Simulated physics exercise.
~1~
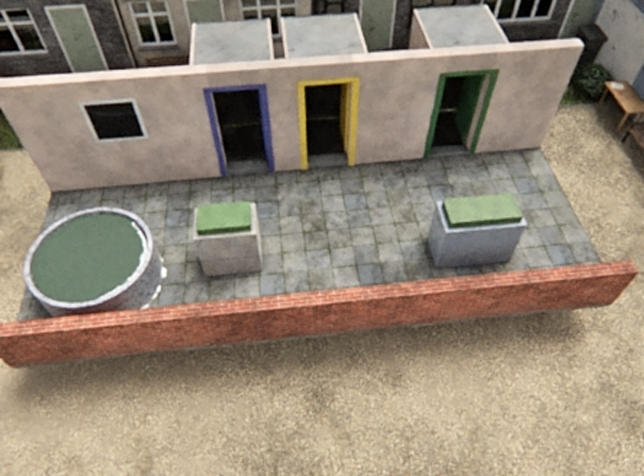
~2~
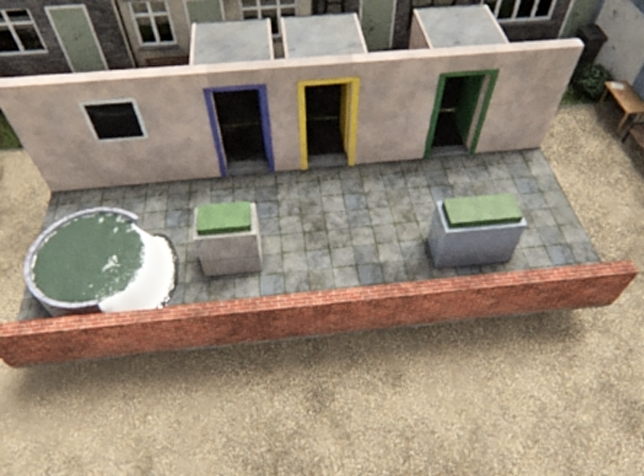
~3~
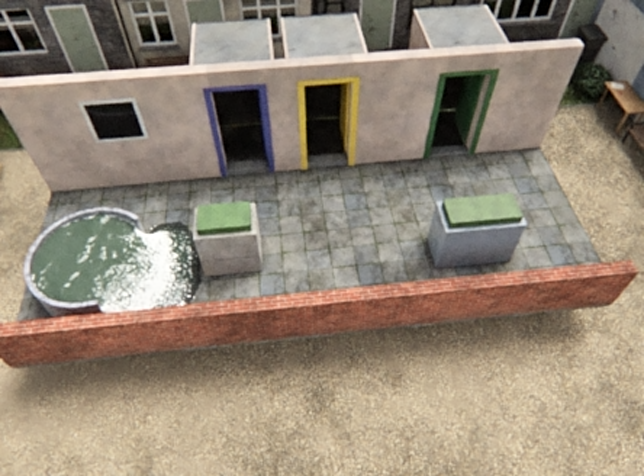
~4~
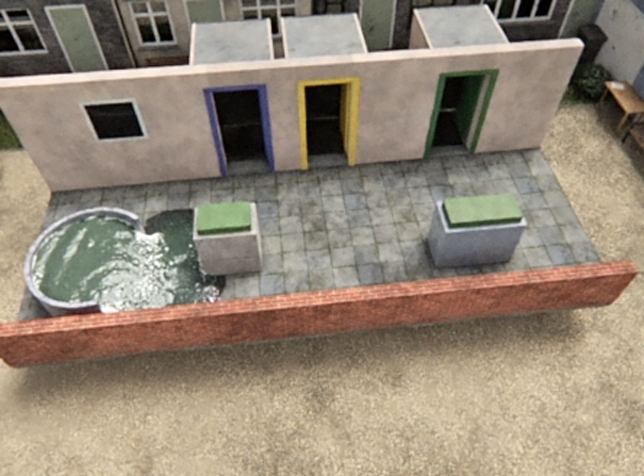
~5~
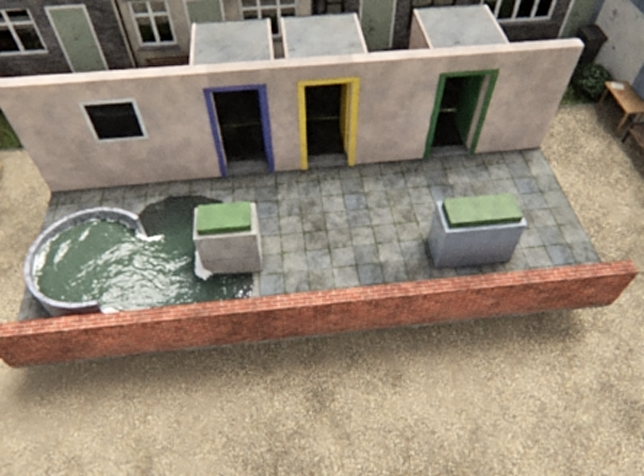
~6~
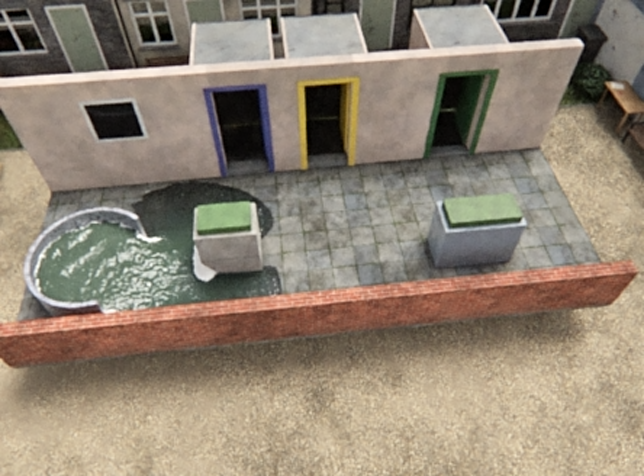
Green water bursting from a round pool's broken right side, foaming, then spreading across grey paving around a green-topped block.
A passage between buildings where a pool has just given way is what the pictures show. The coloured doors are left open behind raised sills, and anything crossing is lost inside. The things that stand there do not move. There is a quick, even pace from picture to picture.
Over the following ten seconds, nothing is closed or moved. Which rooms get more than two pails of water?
In order: The yellow door respects the limit; the green door breaks the limit; the blue door respects the limit.
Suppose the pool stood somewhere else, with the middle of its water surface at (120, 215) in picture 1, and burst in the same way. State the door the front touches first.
That would be the blue one, I say.
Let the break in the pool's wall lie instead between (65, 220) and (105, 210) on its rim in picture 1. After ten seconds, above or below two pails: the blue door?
The blue one stays within it.
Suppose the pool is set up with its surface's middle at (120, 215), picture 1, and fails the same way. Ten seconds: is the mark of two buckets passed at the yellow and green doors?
Note: Yellow door does not reach it; green door does not reach it.
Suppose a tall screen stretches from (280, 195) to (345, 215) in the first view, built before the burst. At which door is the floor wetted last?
Answer: The green one.
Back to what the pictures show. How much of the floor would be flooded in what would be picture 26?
Around 75 percent.
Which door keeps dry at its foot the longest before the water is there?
Answer is the door marked green.
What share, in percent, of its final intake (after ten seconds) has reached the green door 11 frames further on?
Share at that point: Close to 0 in a hundred.
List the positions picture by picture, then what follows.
In the first picture, the round pool at (91, 256) is whole and still.
In the second picture, water pours out at (153, 278) and has run to (153, 239).
In the third picture, water pours out at (154, 280) and has run to (179, 227).
In the fourth picture, the front is at (192, 214), out from the gap at (154, 281).
In the fifth picture, the front is at a hidden place, out from the gap at (154, 282).
In the sixth picture, the front is at (242, 194), out from the gap at (155, 282).
A moment on, water covers 40 % of the floor; the yellow door wet at the sill, nothing in, the green door not reached, the blue door wet at the sill, nothing in.
Next, water covers 60 % of the floor; the yellow door wet at the sill, nothing in, the green door not reached, the blue door under two buckets in.
Then, water covers 75 % of the floor; the yellow door wet at the sill, nothing in, the green door wet at the sill, nothing in, the blue door under two buckets in.
Later, water covers 90 % of the floor; the yellow door wet at the sill, nothing in, the green door over two buckets in, the blue door under two buckets in.
In the end, water covers 95 % of the floor; the yellow door wet at the sill, nothing in, the green door over two buckets in, the blue door under two buckets in.
